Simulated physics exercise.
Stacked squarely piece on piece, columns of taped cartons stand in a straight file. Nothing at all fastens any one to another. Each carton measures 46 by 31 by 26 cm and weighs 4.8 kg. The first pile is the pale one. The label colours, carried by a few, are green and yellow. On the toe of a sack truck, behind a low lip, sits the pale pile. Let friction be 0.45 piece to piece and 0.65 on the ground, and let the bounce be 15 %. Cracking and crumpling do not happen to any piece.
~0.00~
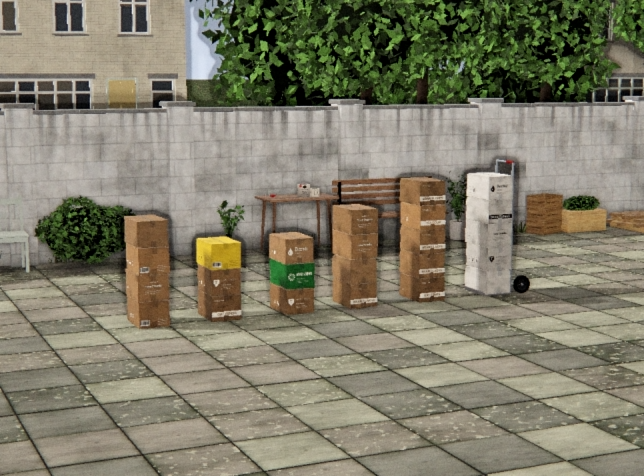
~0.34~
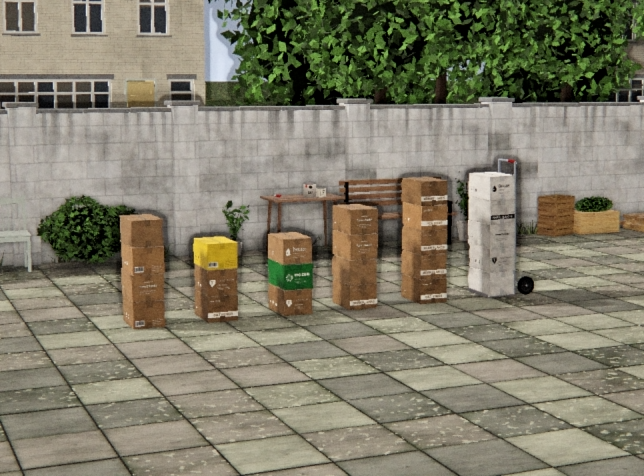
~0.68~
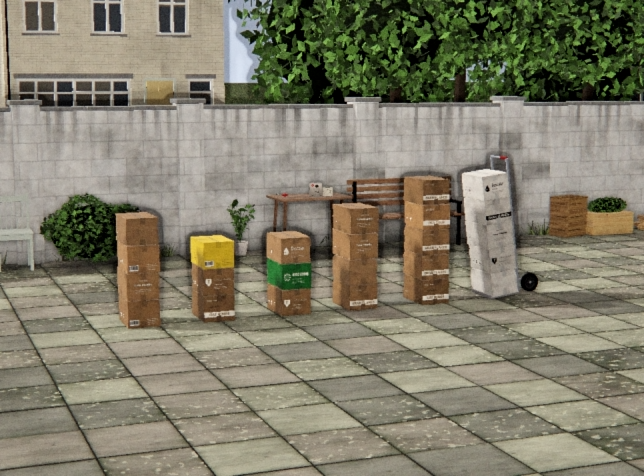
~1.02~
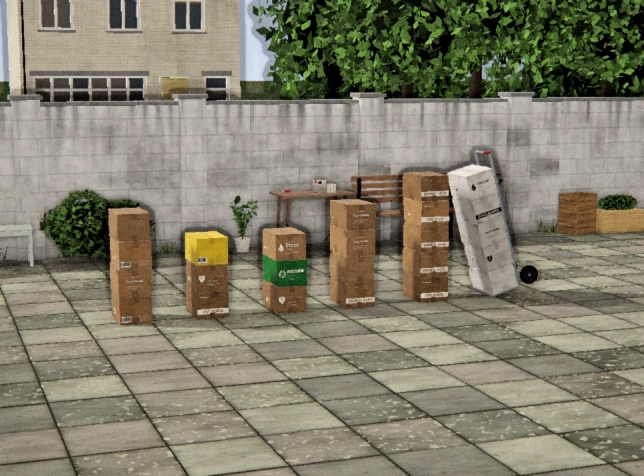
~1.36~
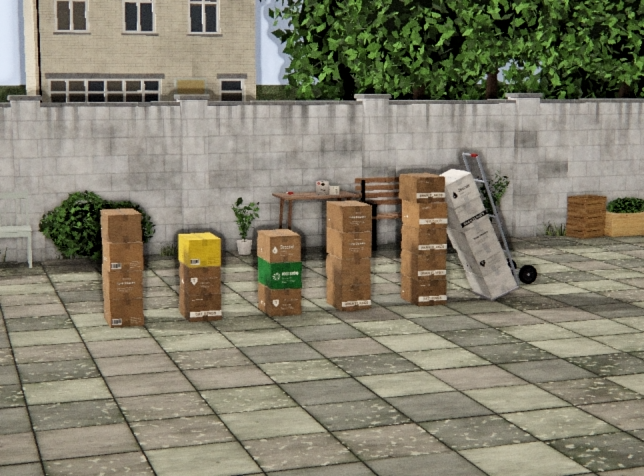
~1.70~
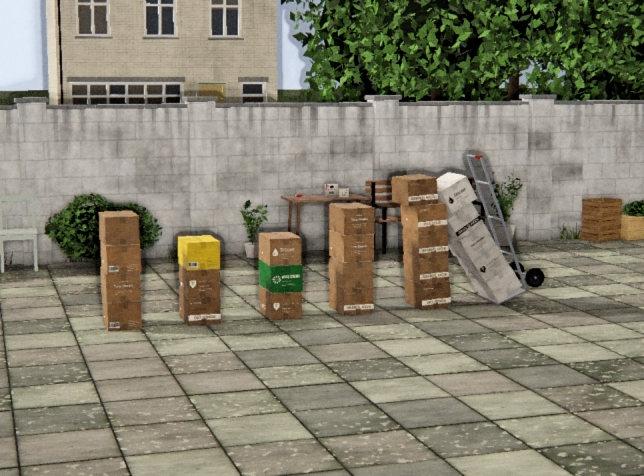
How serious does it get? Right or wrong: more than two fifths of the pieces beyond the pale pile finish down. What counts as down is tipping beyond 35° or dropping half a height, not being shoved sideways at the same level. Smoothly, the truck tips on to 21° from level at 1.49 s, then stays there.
Right, more than two fifths.
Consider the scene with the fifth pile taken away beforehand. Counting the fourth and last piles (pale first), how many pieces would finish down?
Down count - fourth 2, last 0.
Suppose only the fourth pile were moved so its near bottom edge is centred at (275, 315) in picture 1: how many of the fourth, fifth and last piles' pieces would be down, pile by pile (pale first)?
Fourth 0, fifth 0, last 0 down.
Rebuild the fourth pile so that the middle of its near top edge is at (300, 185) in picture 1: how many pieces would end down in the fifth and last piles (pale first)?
Fifth 3, last 4.
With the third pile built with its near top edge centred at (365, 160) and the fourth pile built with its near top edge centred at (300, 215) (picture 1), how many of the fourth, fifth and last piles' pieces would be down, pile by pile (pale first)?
Result: Fourth pile 4, fifth pile 2, last pile 4.
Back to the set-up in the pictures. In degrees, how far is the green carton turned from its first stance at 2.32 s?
Near 0 degrees from where it started.
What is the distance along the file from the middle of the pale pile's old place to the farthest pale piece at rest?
I'd put it at close to 130 cm.
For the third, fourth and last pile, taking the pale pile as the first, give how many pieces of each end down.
By pile: Third 4, fourth 2, last 0.
Around 2.32 s, 5 of the pale pile down; none of the 19 other cartons down, 5 disturbed.
Around 2.72 s, 5 of the pale pile down; 3 of the 19 other cartons down.
Around 3.32 s, 5 of the pale pile down; 9 of the 19 other cartons down; green carton tipped 22°.
Finally (4.6 s), 5 of the pale pile down; 11 of the 19 other cartons down; green carton on its side; yellow carton displaced 11 cm. That is 58 per cent. Seen by the last camera, middles, green carton near (229, 302), yellow carton near (187, 253).
